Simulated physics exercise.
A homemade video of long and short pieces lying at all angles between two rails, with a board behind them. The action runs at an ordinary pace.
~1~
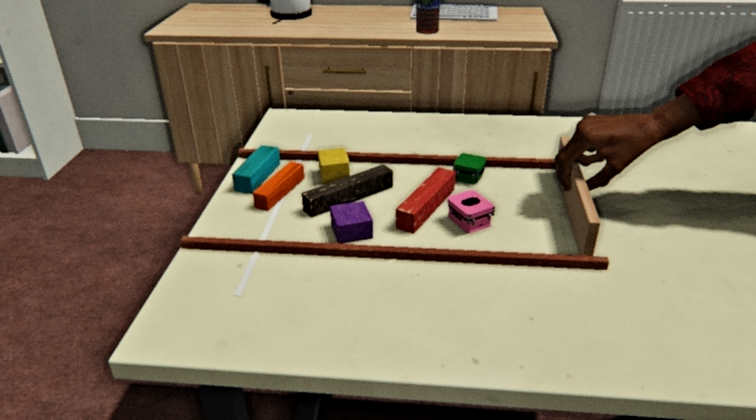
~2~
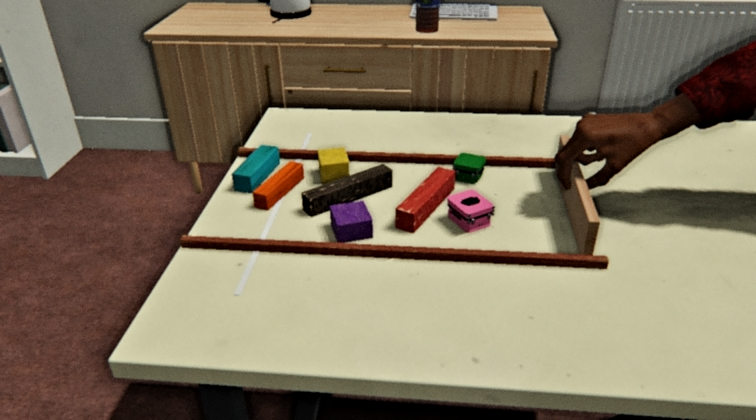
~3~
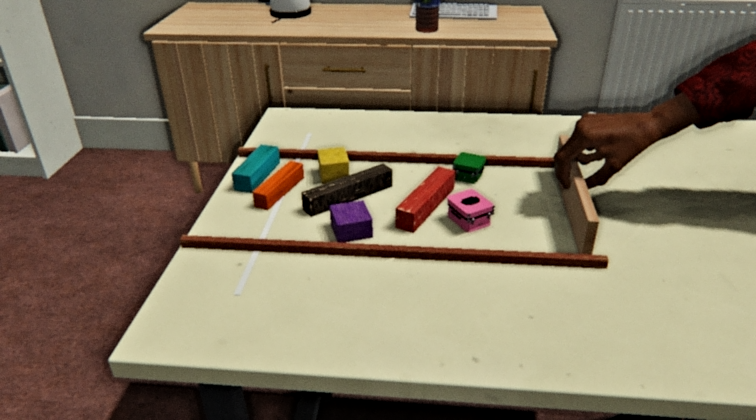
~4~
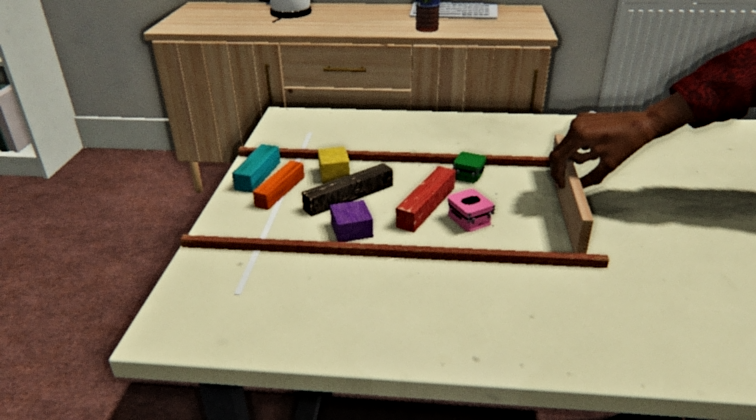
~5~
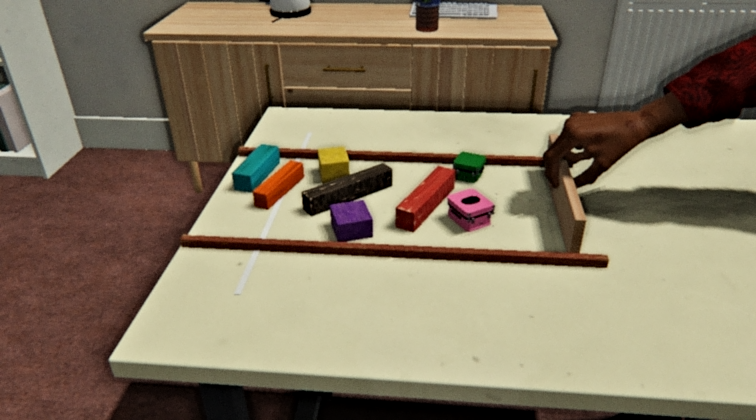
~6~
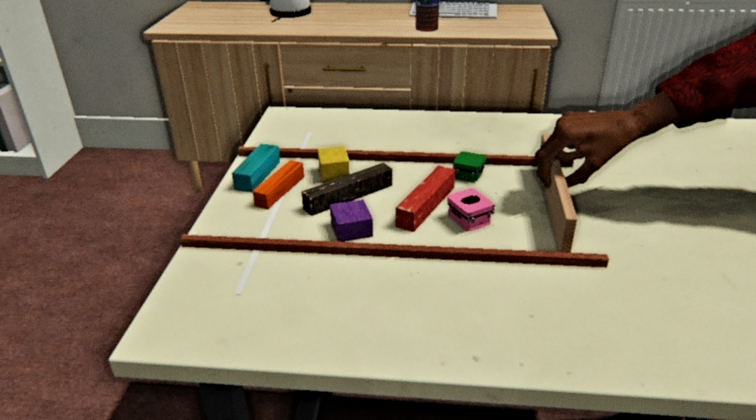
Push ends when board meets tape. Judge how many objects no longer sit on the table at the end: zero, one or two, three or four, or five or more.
No longer on the table: One or two.
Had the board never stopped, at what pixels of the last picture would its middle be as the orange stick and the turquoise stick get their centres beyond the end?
At (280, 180) for the orange stick; at (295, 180) for the turquoise stick.
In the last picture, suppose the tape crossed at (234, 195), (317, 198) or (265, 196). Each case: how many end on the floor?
Per try in turn: 5, 0, 2.
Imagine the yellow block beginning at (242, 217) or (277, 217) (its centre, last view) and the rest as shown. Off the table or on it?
From the two starts it stays up; it stays up.
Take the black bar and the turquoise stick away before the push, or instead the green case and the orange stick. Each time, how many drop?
The first try gives 0, the second gives 1.
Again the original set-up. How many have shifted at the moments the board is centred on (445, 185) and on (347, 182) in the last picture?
Tally: First 3; then 7.
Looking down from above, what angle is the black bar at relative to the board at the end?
Near 30 degrees.
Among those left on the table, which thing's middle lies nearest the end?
It's the orange stick that ends up nearest.
Soon after, none off yet; turquoise stick at rest near (257, 167); orange stick at rest near (280, 184); yellow block at rest near (334, 165).
Then, none off yet; turquoise stick moving near (251, 166); orange stick moved a little near (256, 183); yellow block moved about its own width near (286, 158).
At rest, the number that fall off is one or two; fallen, turquoise stick.
